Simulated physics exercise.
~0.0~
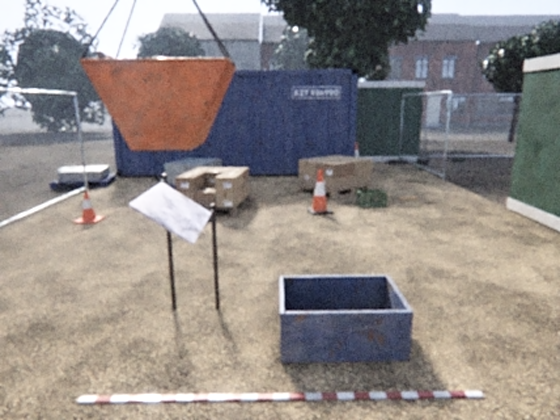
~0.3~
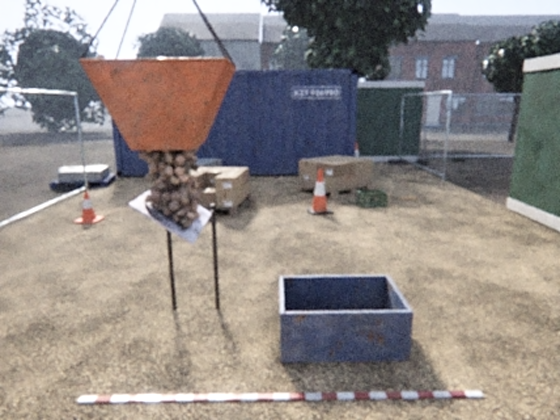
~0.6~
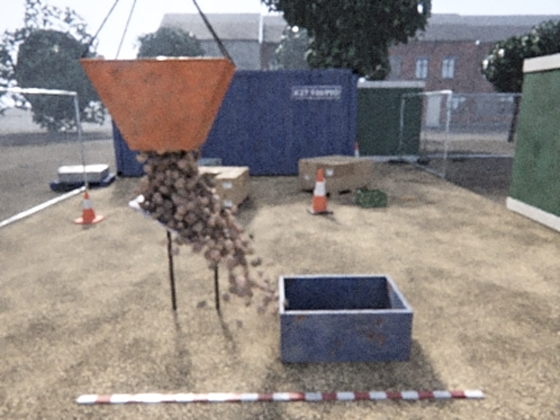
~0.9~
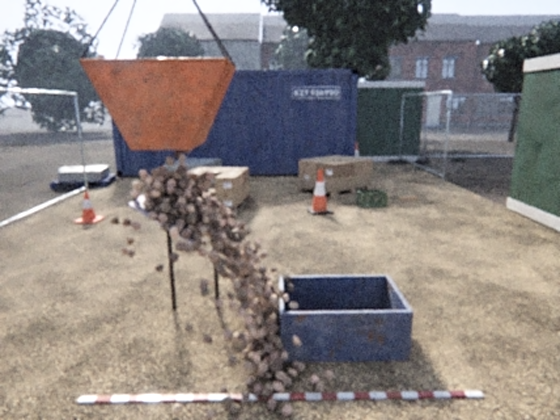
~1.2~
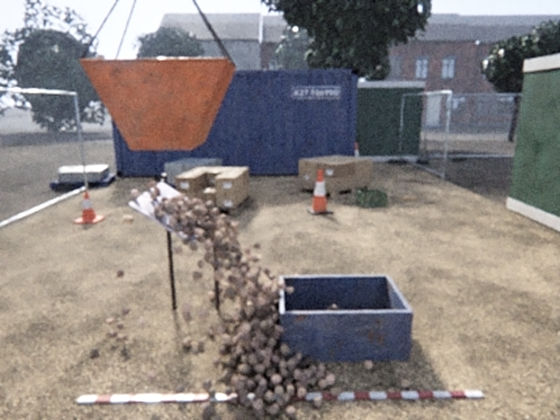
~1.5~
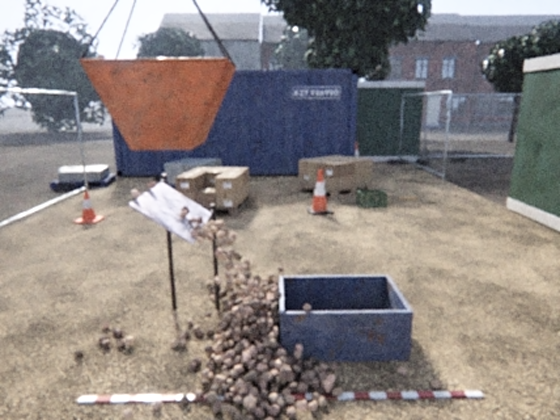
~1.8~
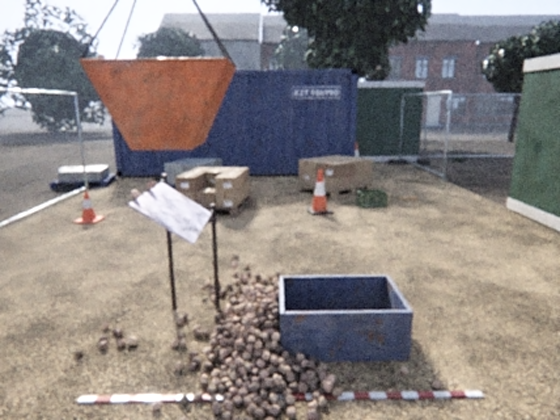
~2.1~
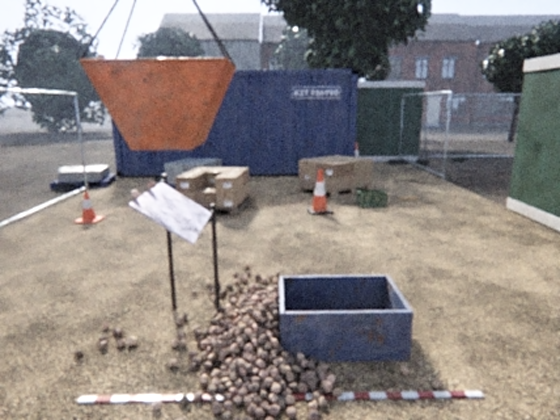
In a yard, stones drop from an orange skip, slide off sloping steel and mostly pile left of the blue bin.
